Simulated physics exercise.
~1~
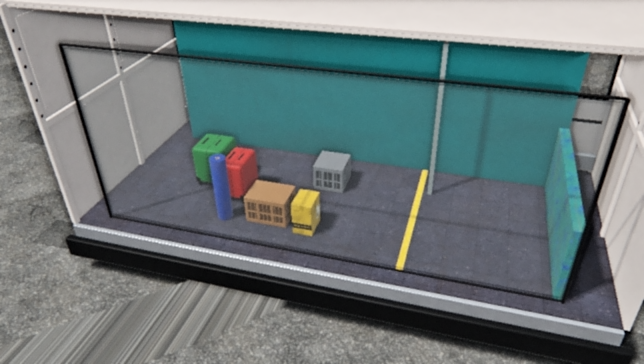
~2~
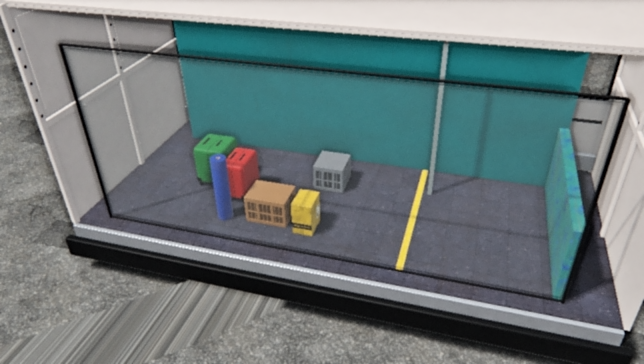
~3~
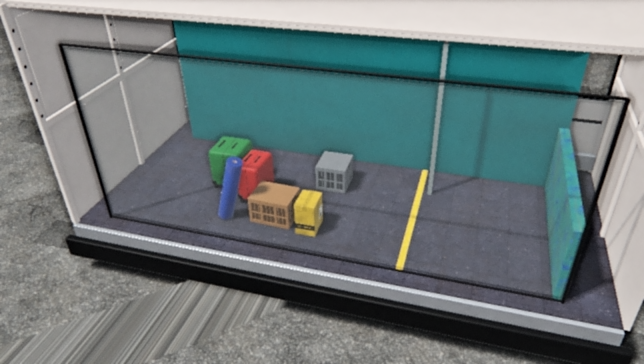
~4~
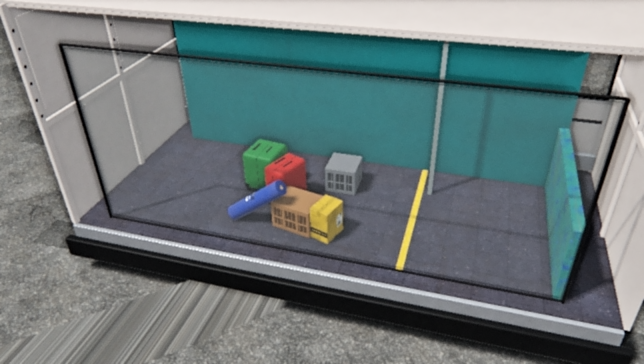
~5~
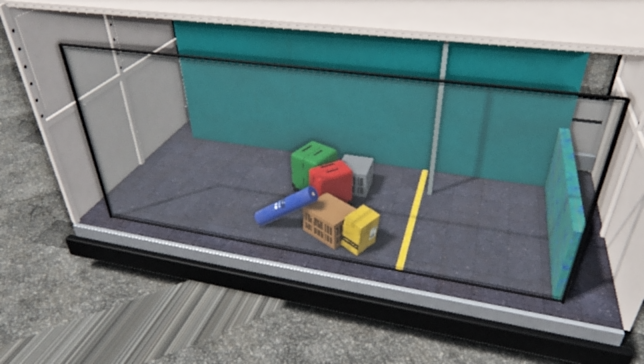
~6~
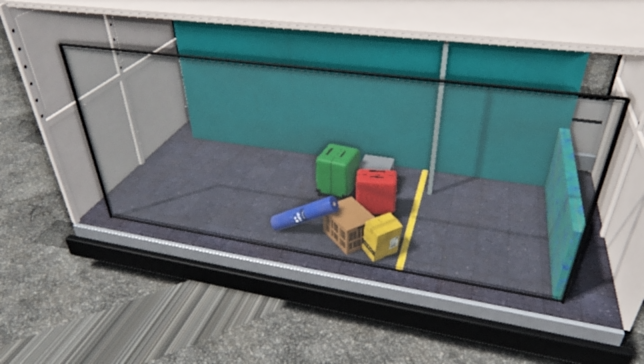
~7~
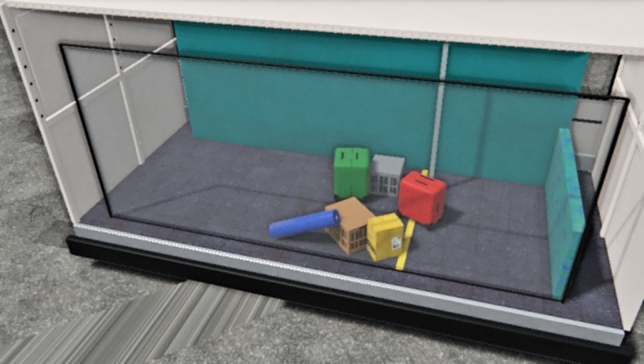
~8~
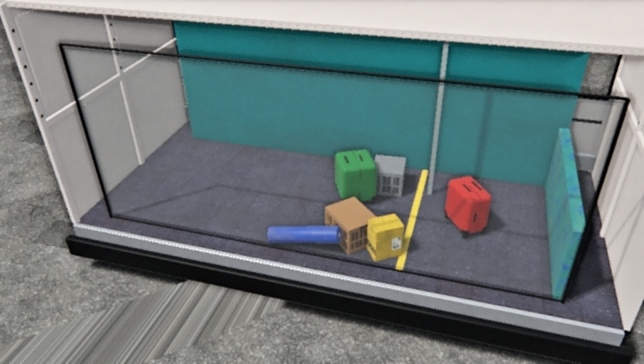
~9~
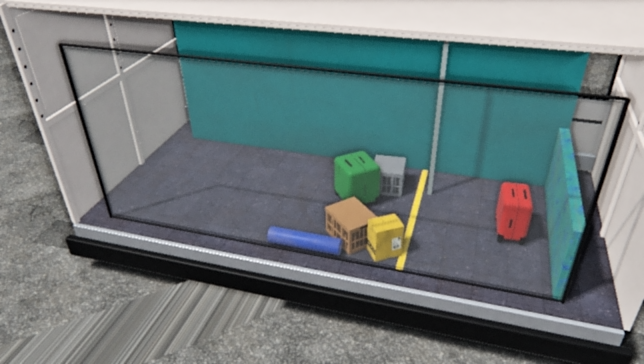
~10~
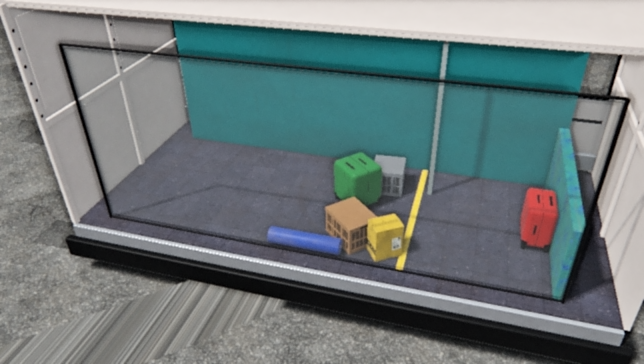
To begin with, red and green wheeled cases, brown and grey crates, a yellow pack and an upright blue roll stand left of a yellow line in an open bay. The cluster starts sliding right, and the blue roll tips over to the left. The load bunches up as it nears the line, the yellow pack tilting briefly before settling upright. The red case then rolls across the line alone while the blue roll drops flat. The others come to rest short of the line, and the red case ends near the right wall.
